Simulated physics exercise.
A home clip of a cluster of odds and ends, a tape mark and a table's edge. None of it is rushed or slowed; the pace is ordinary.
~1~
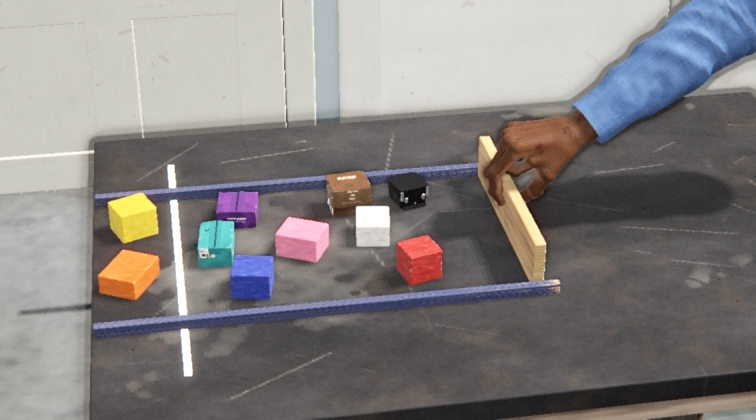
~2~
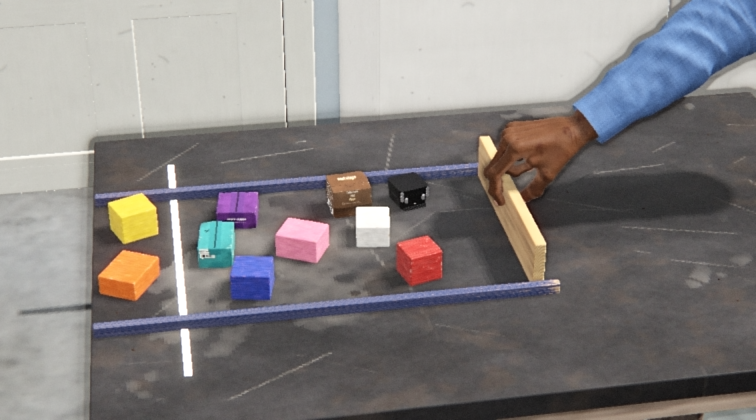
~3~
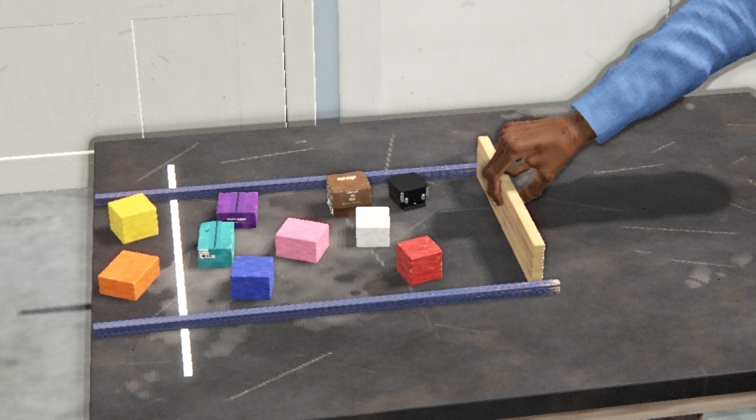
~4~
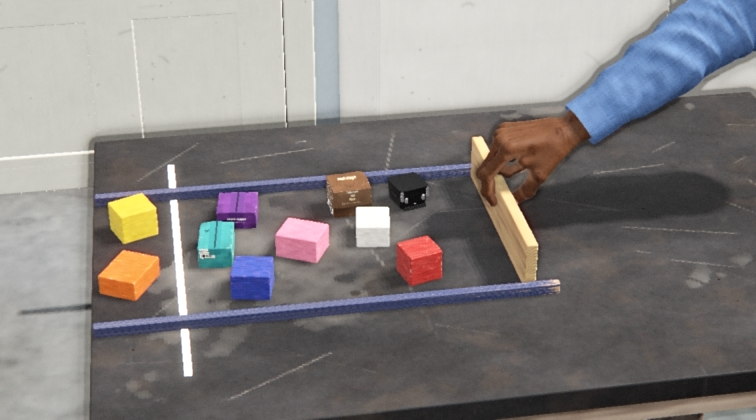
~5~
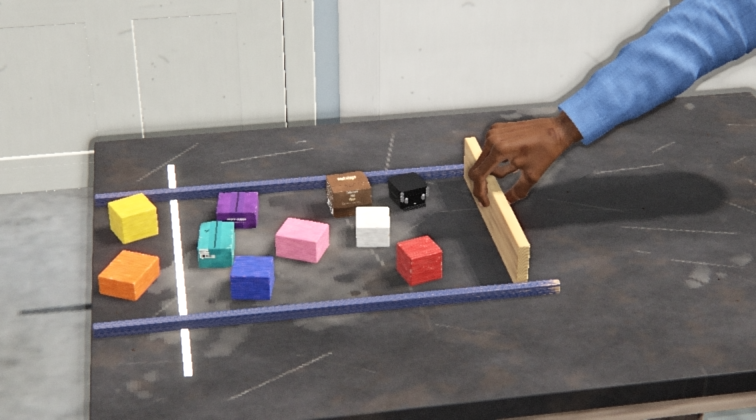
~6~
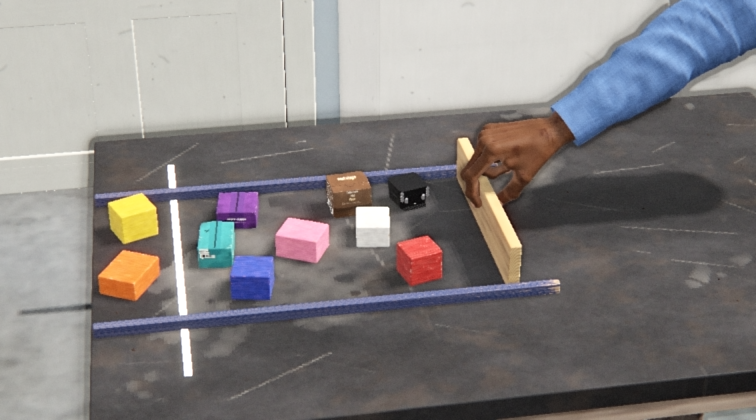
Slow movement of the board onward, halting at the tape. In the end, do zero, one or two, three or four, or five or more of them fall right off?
Three or four of them do.
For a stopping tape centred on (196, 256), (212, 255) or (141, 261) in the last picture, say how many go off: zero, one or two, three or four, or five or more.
In order: One to two, one or two, at least five.
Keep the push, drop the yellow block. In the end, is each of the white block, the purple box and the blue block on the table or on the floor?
White block: Still there; purple box: Over the edge; blue block: Still there.
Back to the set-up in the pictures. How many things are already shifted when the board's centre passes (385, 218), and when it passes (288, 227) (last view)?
The first count is 4, and then it's 8.
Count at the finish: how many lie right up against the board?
That makes 3.
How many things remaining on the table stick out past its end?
0 in all.
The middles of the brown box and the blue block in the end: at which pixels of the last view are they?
In the last view, the middles sit near (122, 214) and near (125, 291).
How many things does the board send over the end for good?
4.
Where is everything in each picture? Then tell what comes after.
In the first frame, orange block (129, 275); yellow block (133, 218); turquoise box (217, 244); board (509, 207); tape (179, 258).
In the second frame, yellow block (133, 218); black case (408, 193).
In the third frame, turquoise box (217, 245); board (508, 207).
In the fourth frame, orange block (129, 275); white block (373, 227).
In the fifth frame, yellow block (133, 218); purple box (238, 210).
In the sixth frame, orange block (129, 275); yellow block (133, 218); turquoise box (217, 245); board (486, 209); tape (179, 258).
Soon after, none off yet; orange block at rest near (129, 275); yellow block at rest near (133, 218); turquoise box at rest near (217, 245).
At rest, the number that fall off is three or four; fallen, purple box, turquoise box, yellow block and orange block.
